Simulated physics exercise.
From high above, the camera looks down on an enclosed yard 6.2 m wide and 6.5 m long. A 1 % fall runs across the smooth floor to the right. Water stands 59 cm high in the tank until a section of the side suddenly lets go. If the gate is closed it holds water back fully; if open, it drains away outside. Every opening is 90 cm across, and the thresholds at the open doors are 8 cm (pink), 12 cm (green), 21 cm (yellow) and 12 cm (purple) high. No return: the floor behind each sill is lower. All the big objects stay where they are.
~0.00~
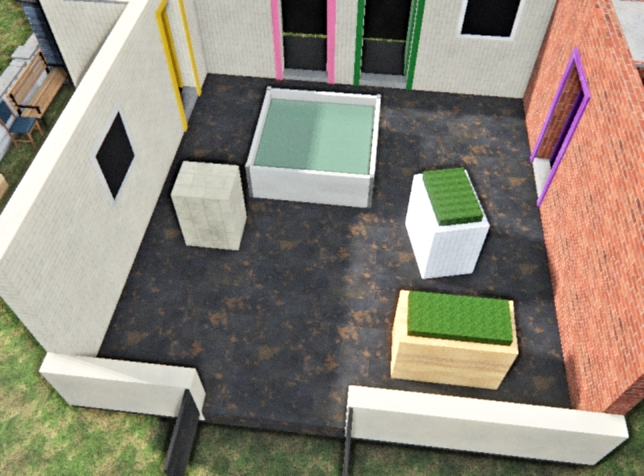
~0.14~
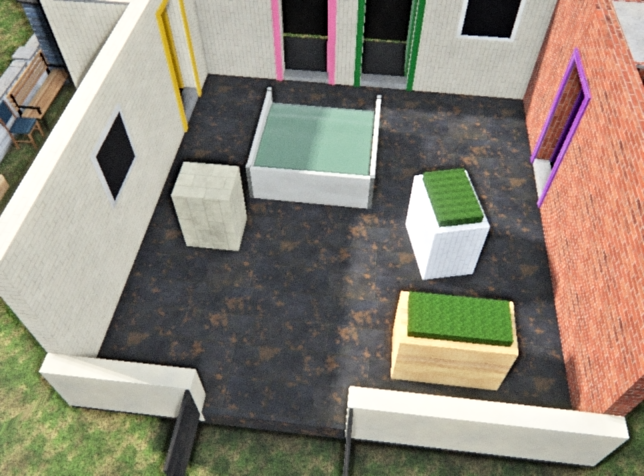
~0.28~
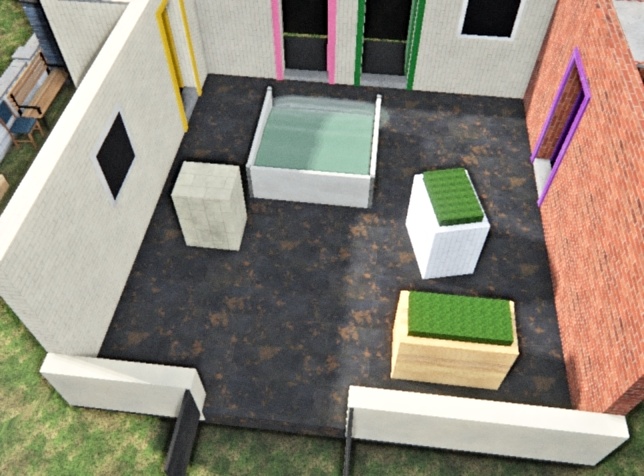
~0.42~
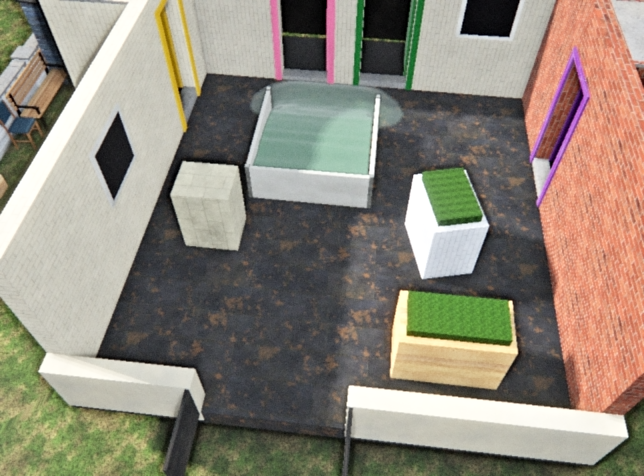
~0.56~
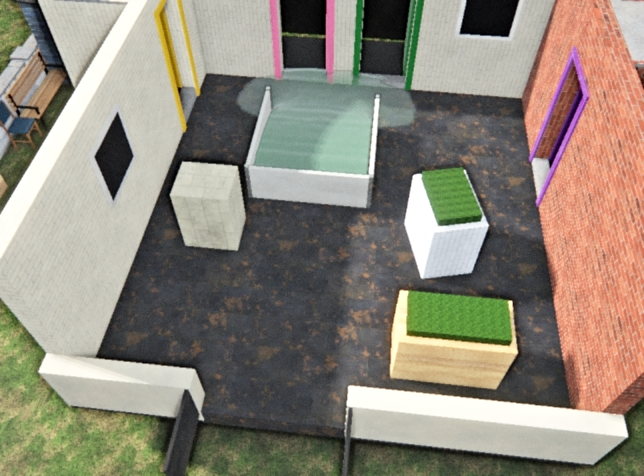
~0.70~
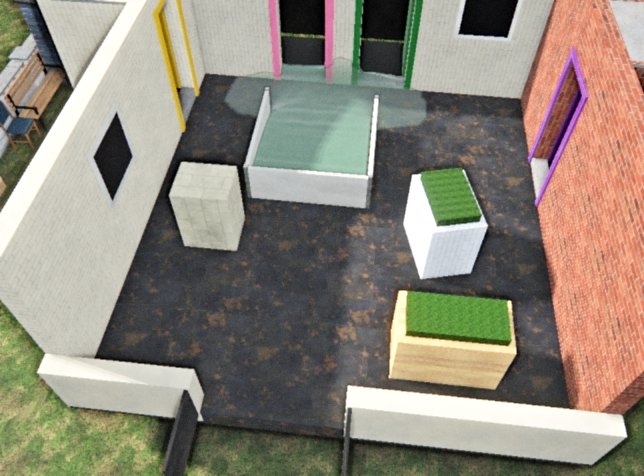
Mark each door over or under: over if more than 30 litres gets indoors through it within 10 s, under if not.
Pink door: Over, green door: Over, yellow door: Under, purple door: Under.
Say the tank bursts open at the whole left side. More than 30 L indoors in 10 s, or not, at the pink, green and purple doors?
Door by door - pink: Within bounds, green: Within bounds, purple: Within bounds.
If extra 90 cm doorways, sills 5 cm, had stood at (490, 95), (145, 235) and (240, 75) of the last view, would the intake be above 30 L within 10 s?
In turn: Beyond it, short of it, beyond it.
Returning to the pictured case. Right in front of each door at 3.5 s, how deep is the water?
Pink 15 cm, green 14 cm, yellow 12 cm, purple 9 cm.
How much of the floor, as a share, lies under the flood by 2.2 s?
Around 25 per cent wet.
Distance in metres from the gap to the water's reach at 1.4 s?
3.4 m.
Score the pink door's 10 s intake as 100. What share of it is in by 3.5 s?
About 95 per cent.
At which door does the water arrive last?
Answer: The purple door.
After 1.4 s water covers 15 % of the floor and is deepest (40 cm) near (332, 89); pink door 32 cm at the sill, 151 L in, green door 27 cm at the sill, 46 L in, yellow door not reached, purple door not reached.
After 2.2 s water covers 25 % of the floor and is deepest (29 cm) near (332, 89); pink door 27 cm at the sill, 296 L in, green door 23 cm at the sill, 113 L in, yellow door 9 cm at the sill, 0 L in, purple door not reached.
After 3.5 s water covers 40 % of the floor and is deepest (20 cm) near (510, 98); pink door 15 cm at the sill, 392 L in, green door 14 cm at the sill, 150 L in, yellow door 12 cm at the sill, 0 L in, purple door 9 cm at the sill, 0 L in.
After 6.0 s water covers 65 % of the floor and is deepest (12 cm) near (542, 417); pink door 7 cm at the sill, 412 L in, green door 6 cm at the sill, 153 L in, yellow door 6 cm at the sill, 0 L in, purple door 7 cm at the sill, 0 L in.
After 10.0 s water covers 90 % of the floor and is deepest (10 cm) near (574, 435); pink door 3 cm at the sill, 412 L in, green door 4 cm at the sill, 153 L in, yellow door 2 cm at the sill, 0 L in, purple door 5 cm at the sill, 0 L in.
